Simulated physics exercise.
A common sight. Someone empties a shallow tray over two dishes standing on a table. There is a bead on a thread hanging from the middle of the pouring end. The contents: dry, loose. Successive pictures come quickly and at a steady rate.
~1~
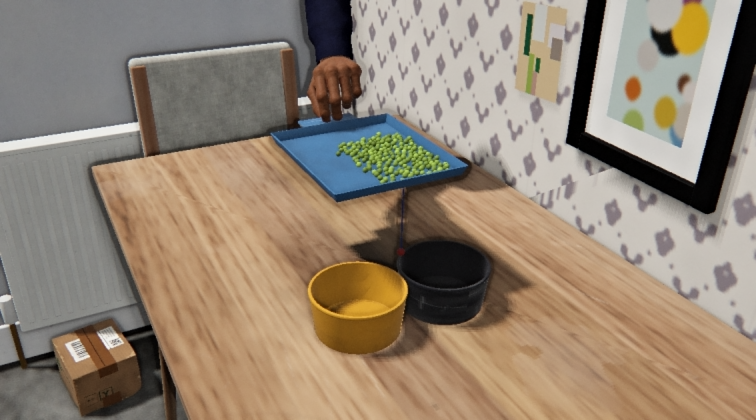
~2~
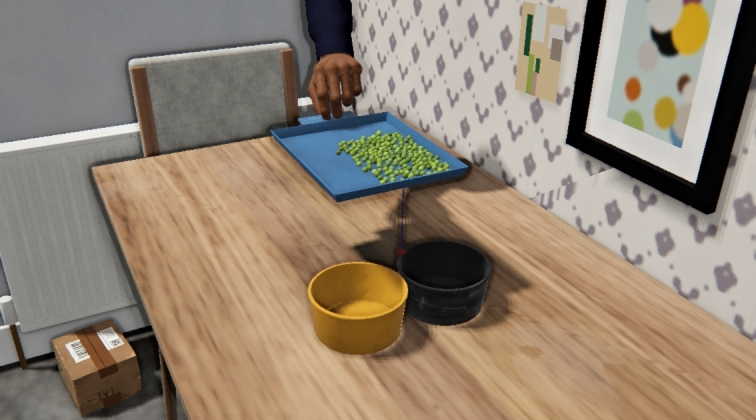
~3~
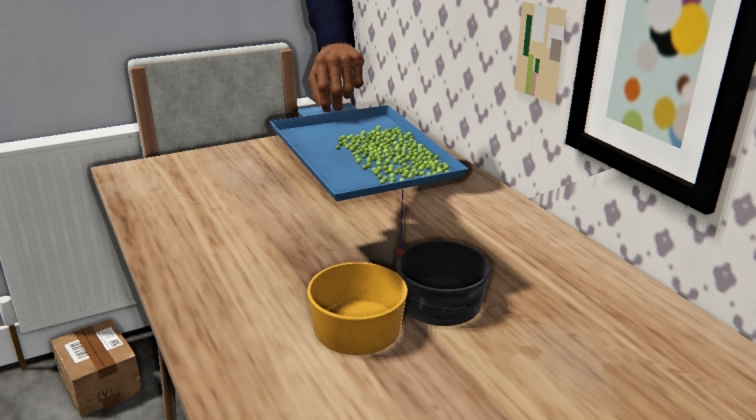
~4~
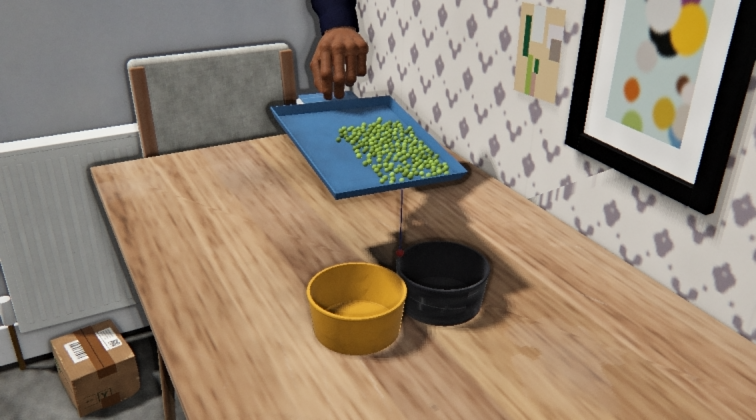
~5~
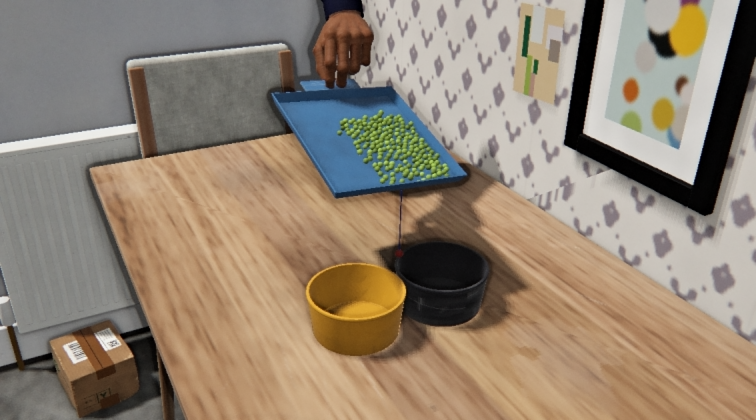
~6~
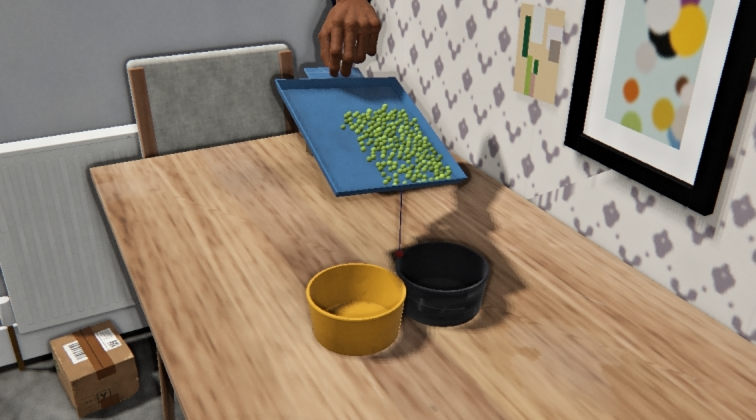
At a wooden table, a hand steadily raises the back of a blue tray of peas.
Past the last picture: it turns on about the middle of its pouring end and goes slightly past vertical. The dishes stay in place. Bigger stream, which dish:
Right.
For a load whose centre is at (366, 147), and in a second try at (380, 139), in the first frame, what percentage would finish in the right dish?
90 % and 80 %.
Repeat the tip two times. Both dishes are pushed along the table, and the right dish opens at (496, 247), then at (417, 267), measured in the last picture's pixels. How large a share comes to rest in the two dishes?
Roughly 90% on the first try and 50% on the second.
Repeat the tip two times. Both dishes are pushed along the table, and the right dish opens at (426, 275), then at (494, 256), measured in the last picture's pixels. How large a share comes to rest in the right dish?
50 and 60 %.
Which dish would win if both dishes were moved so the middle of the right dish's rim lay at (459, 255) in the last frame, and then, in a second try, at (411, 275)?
Try 1 - the dish at right, try 2 - the dish at right.
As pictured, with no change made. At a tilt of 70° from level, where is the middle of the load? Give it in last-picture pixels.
In the last view, the load is centred close to (437, 179).
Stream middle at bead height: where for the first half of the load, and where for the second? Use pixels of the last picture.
Roughly at (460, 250) first, and then at (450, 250).
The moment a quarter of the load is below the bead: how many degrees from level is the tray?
Around 80°, give or take.
Shortly afterwards, tray tipped steeply; the bulk on the tray; a little in the right dish; only a few outside both; a little in the air.
Next, tray tipped past a quarter turn; the bulk in the right dish; a little outside both; only a few in the air.
Some moments later, tray tipped past a quarter turn; all but a few in the right dish; a little outside both.
In the end, tray tipped past a quarter turn; none at all in the left dish; all but a few in the right dish; a little outside both.
